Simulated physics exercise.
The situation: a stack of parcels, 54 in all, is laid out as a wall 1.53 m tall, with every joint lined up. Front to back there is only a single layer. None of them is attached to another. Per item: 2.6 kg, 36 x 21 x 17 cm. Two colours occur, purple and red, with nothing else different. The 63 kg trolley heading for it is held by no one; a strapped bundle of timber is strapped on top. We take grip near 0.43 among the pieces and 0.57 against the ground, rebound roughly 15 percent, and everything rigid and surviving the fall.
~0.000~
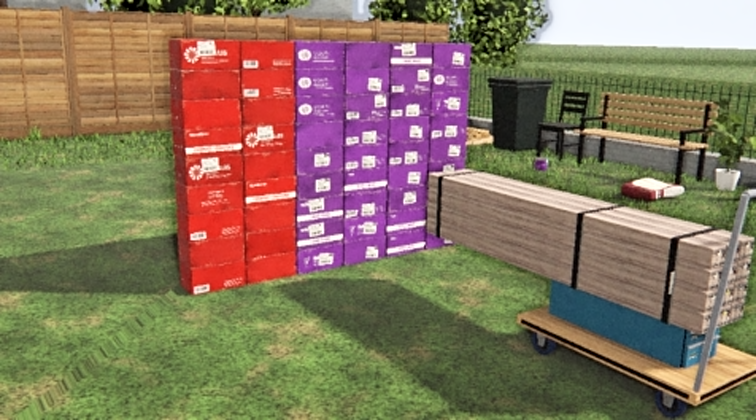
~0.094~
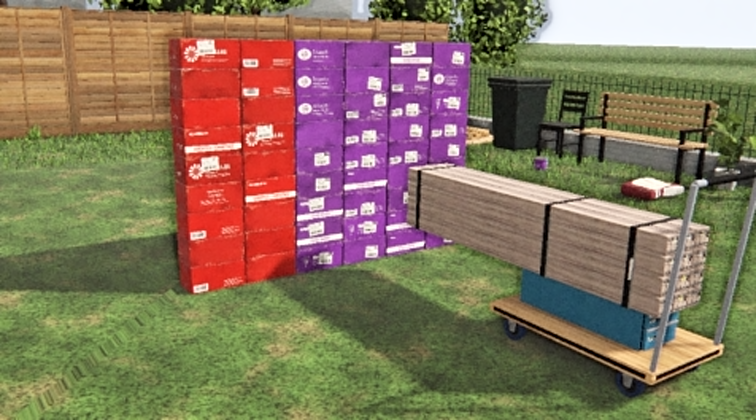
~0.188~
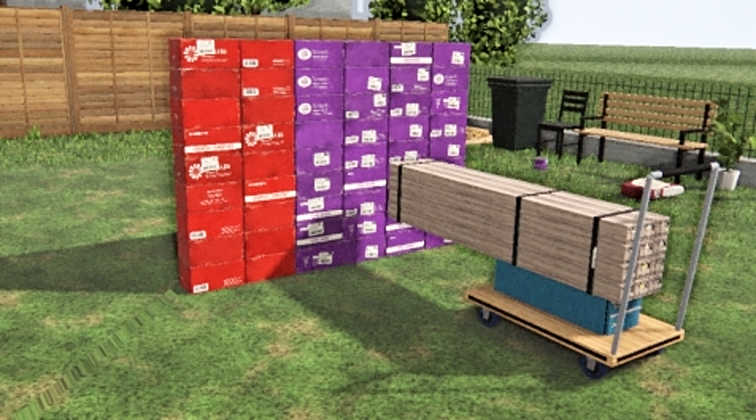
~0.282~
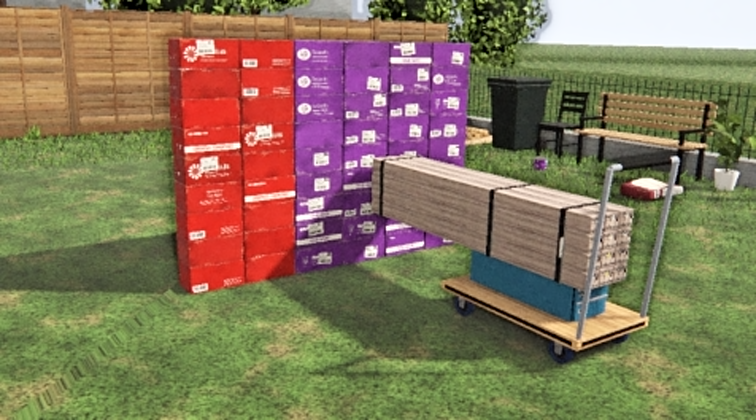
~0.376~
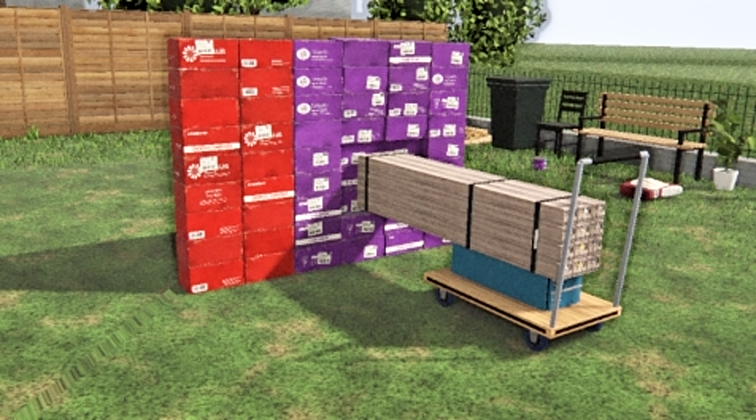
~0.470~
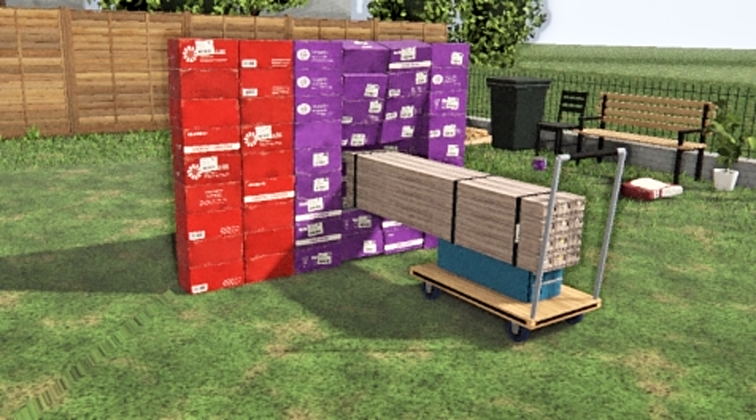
A wall of stacked boxes, red on the left and purple on the right, stands on a sunlit lawn, seen from slightly above by a camera that stays still. Behind it are a wooden fence, a dark bin and a bench, while a flat trolley carries strapped planks on a blue block at right. Unattended, the trolley rolls leftward and away, and the planks push into the purple boxes, shifting and tilting several.
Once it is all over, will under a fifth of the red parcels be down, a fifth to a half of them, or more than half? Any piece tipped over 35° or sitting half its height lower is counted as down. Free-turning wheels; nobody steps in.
Under a fifth.
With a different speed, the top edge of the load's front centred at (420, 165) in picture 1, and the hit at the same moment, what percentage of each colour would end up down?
Result - red: 0%; purple: 40%.
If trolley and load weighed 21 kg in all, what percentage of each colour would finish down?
The split would be red 0, then purple 40 per cent.
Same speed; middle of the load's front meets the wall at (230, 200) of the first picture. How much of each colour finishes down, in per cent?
That would leave red at 80 % and purple at 0 %.
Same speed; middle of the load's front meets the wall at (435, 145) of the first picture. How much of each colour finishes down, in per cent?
You'd end up with red at 0 and purple at 40 percent down.
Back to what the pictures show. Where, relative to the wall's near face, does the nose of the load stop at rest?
Rest position: Approx. 125 centimetres beyond.
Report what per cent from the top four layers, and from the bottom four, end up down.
For the top it's 30 in a hundred, for the bottom 20 in a hundred.
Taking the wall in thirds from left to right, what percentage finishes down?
Per cent by third - left: 0; middle: 40; right: 40.
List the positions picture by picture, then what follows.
In the first frame (places mark the middle of the side facing us), load (433, 193) 67 cm short of the wall; top red parcel (211, 55); top purple parcel (368, 55); nothing disturbed.
In the second frame, load (413, 186) 47 cm short of the wall; top red parcel (211, 54).
In the third frame, load (394, 181) 27 cm short of the wall; top red parcel (211, 54).
In the fourth frame, load (377, 176) 7 cm short of the wall; top red parcel (210, 54).
In the fifth frame, load (362, 172) 9 cm into the wall's line; top red parcel (210, 54); top purple parcel (366, 53) leaning 3°; steepest lean 5°, the parcel at (363, 131); 13 disturbed, none down.
In the sixth frame, load (351, 169) 23 cm into the wall's line; top red parcel (210, 54); top purple parcel (366, 61) leaning 14°; steepest lean 15°, the parcel at (357, 135); 18 disturbed, none down.
After 0.64 s, load 46 cm past the wall's line, still rolling; none of the 18 red parcels down (11 of 54 in all colours); top red parcel unmoved; top purple parcel leaning 41°, 16 cm lower.
After 0.98 s, load 88 cm past the wall's line, still rolling; none of the 18 red parcels down (15 of 54 in all colours); top red parcel unmoved; top purple parcel on its side.
After 1.68 s, load 1.26 m past the wall's line, still rolling; none of the 18 red parcels down (15 of 54 in all colours); top red parcel unmoved; top purple parcel on its side.
At rest (2.9 s), load 1.26 m past the wall's line, stopped; none of the 18 red parcels down (15 of 54 in all colours); top red parcel unmoved; top purple parcel on its side. That is 0 per cent. As the last picture would show them, middles, top red parcel near (203, 54), top purple parcel near (336, 255).
